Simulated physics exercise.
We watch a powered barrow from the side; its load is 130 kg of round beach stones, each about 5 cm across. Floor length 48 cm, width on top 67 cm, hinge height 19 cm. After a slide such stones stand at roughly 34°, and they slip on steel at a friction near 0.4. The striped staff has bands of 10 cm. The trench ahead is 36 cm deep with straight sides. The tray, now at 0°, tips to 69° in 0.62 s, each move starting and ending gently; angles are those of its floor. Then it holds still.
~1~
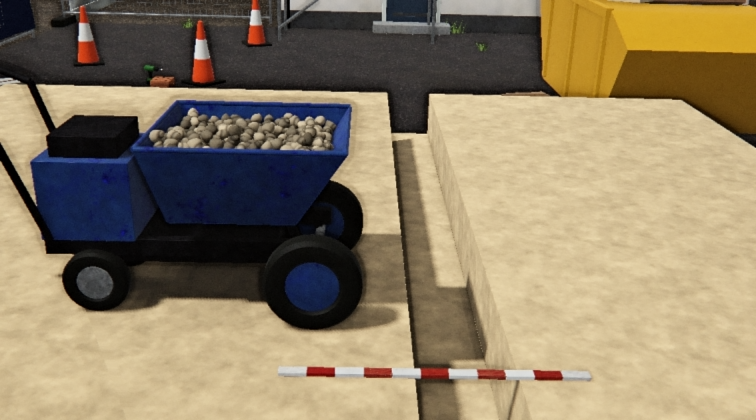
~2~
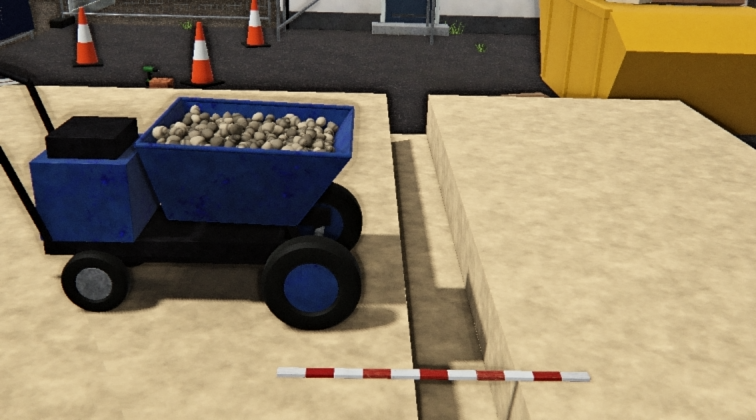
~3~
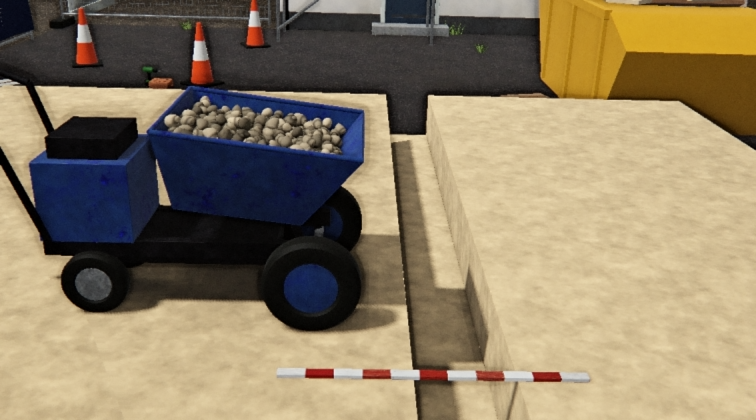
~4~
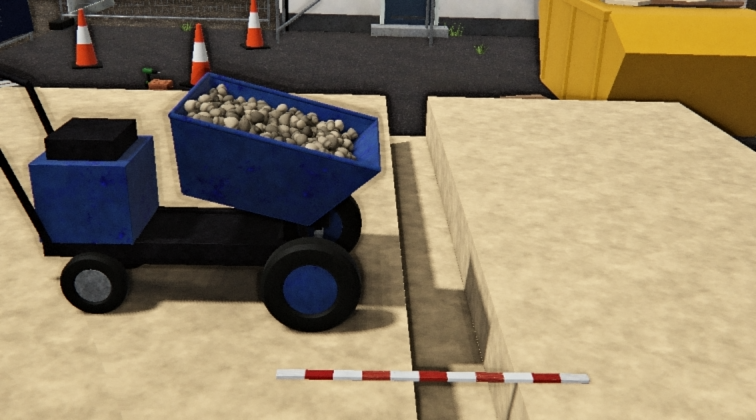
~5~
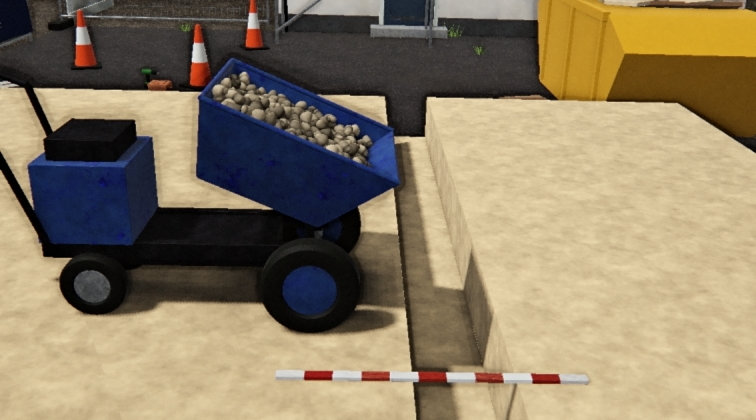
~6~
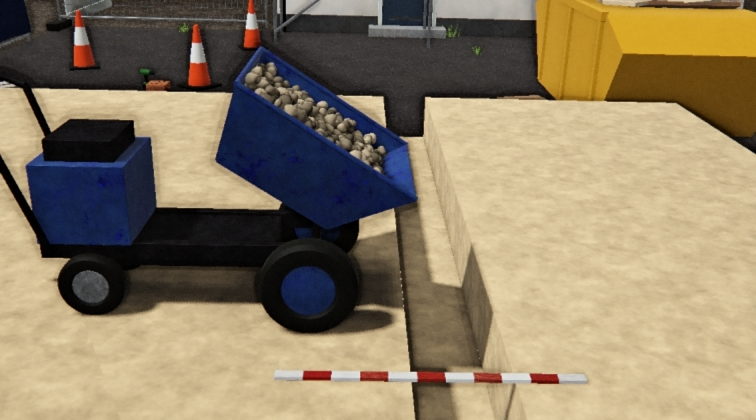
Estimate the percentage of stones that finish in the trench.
Some 41 per cent of it.
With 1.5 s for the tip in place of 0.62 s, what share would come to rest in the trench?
Then about 60 per cent.
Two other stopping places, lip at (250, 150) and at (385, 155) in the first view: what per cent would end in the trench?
First some 85, then 20 per cent.
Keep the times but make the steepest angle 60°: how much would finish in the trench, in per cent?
In that case some 30 per cent.
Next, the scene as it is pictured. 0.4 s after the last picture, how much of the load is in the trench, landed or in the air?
Some 10 per cent.
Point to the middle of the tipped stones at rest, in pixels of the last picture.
Near (521, 292).
Then, 0.2 s after the last picture the floor is at 58°, 100 % in the tray; the foremost stones are at (431, 216).
Then, 0.4 s after the last picture the floor is at 69°, 69 % in the tray, 12 % in the trench, 19 % past the trench; the foremost stones are at (539, 280).
Then, 0.8 s after the last picture the floor is at 69°, 23 % in the tray, 19 % in the trench, 59 % past the trench; the foremost stones are at (729, 295).
Then, 2.7 s after the last picture the floor is at 69°, 0 % in the tray, 41 % in the trench, 59 % past the trench; the foremost stones are past the picture's edge.
